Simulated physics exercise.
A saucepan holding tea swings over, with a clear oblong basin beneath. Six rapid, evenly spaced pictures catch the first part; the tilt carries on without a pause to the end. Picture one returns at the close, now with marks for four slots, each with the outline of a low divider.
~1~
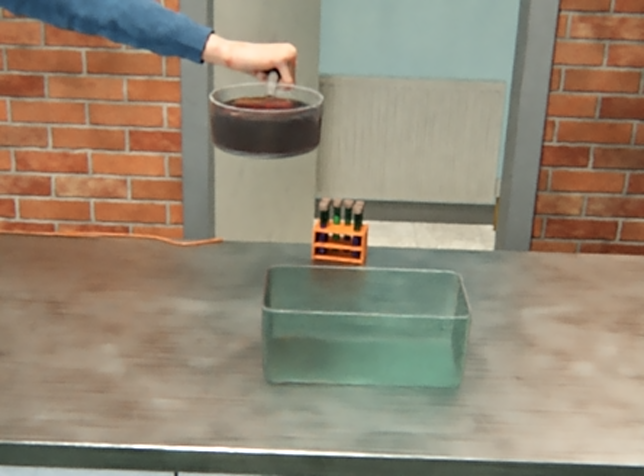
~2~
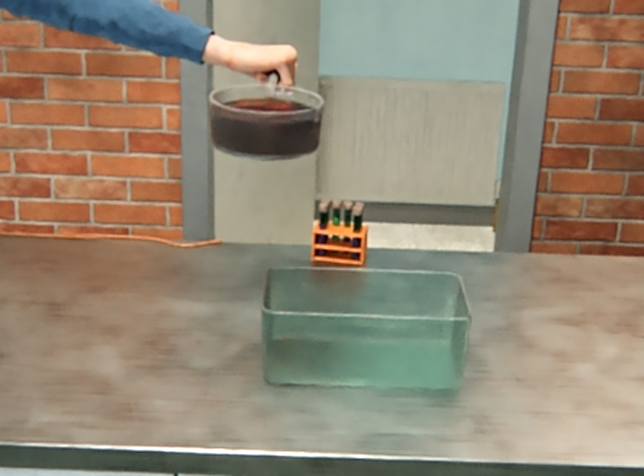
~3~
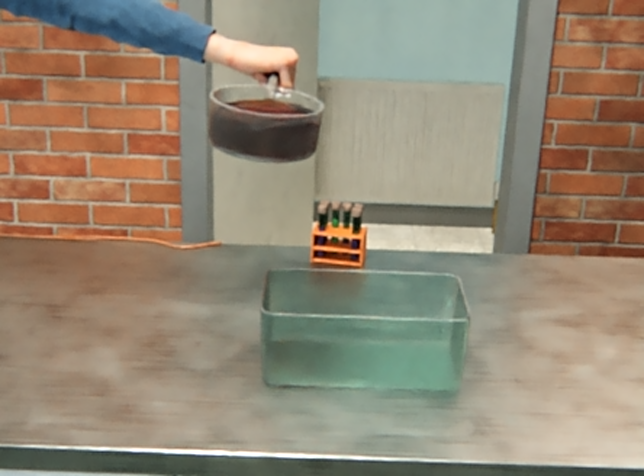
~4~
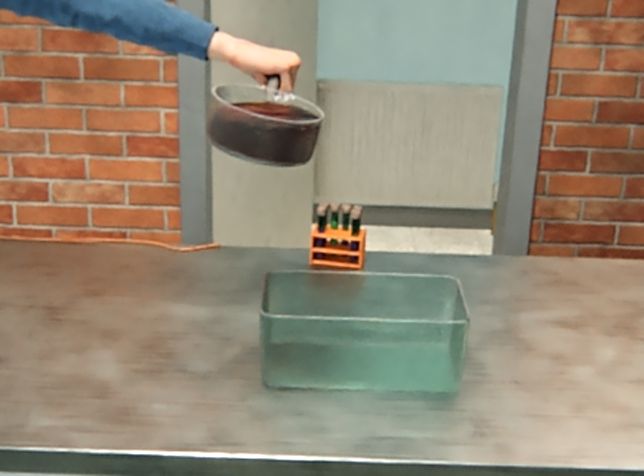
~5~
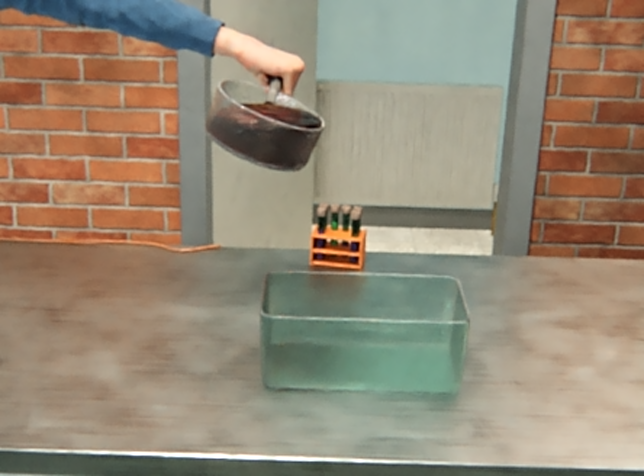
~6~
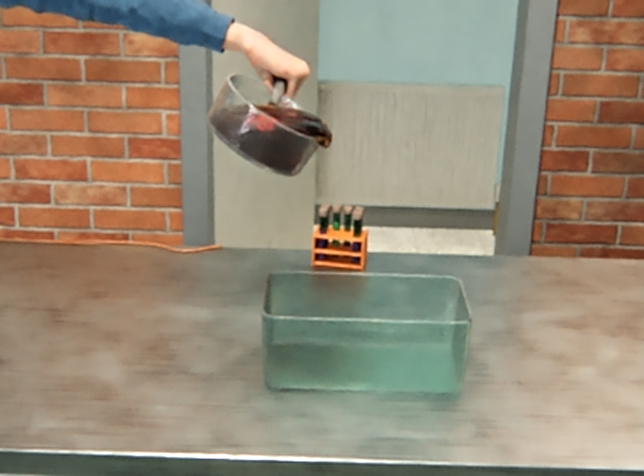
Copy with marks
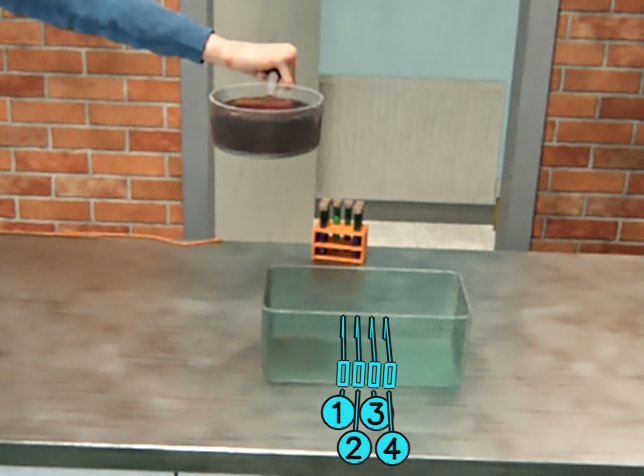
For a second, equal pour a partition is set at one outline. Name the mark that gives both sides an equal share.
3 beats the others.
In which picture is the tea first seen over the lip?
Picture 6.
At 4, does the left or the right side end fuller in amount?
More ends on the left.
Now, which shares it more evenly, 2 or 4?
That is place 2.
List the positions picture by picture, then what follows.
In the first picture, upright, lip at (321, 98); basin from (263, 380) to (462, 387); nothing has left yet.
In the second picture, upright, lip at (321, 101); nothing has left yet.
In the third picture, tipped about 5°, lip at (322, 106); nothing has left yet.
In the fourth picture, tipped about 12°, lip at (322, 115); nothing has left yet.
In the fifth picture, tipped about 20°, lip at (323, 124); nothing has left yet.
In the sixth picture, tipped about 31°, lip at (324, 134); tea is over the lip, down to (326, 140).
In cyan, 1 at (342, 390); 2 at (357, 391); 3 at (373, 391); 4 at (388, 392).
For place 1, about 29 % ends left of the wall and 69 % right of it.
For place 2, about 36 % ends left of the wall and 62 % right of it.
For place 3, about 51 % ends left of the wall and 47 % right of it.
For place 4, about 72 % ends left of the wall and 25 % right of it; 3 % is lost outside.
